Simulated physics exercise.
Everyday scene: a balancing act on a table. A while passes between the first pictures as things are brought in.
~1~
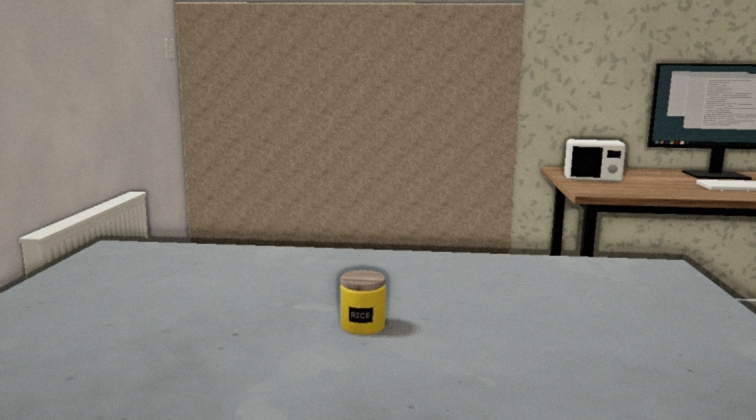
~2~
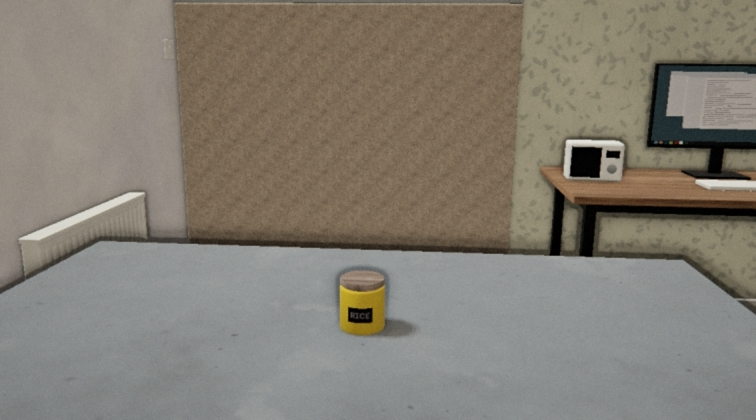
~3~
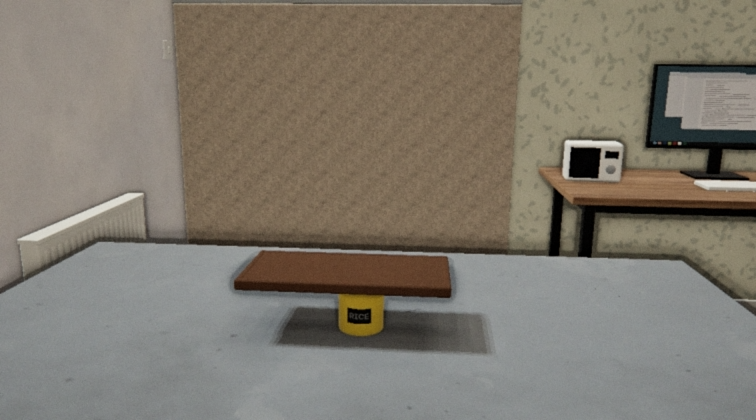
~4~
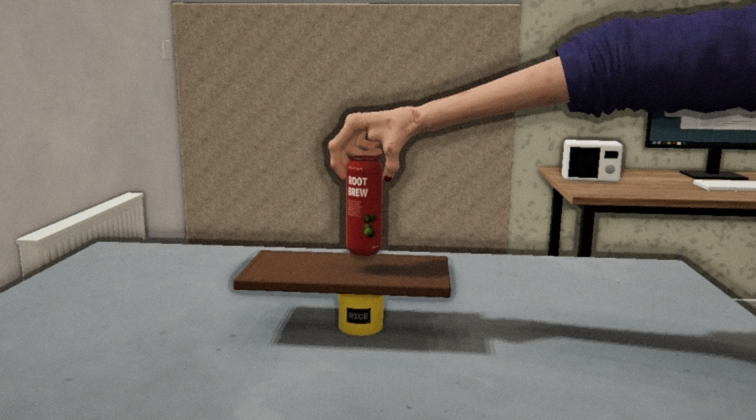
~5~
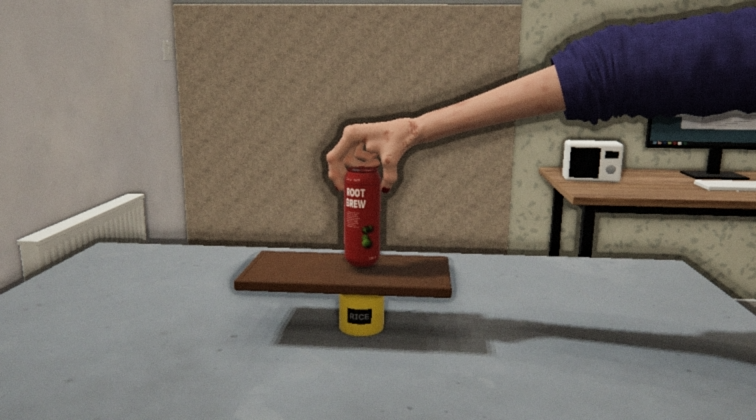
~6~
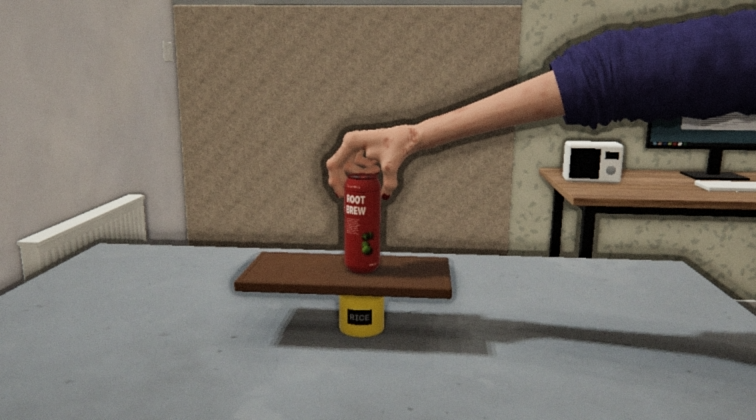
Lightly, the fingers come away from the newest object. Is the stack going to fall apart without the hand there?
No, the tower remains standing.
Then, 0.80 s on from there, no change.
Then, 1.70 s on from there, red can resting near (362, 224).
In the end, all 3 unmoved. At the end, from the last picture's camera, red can near (362, 224). The stack holds.
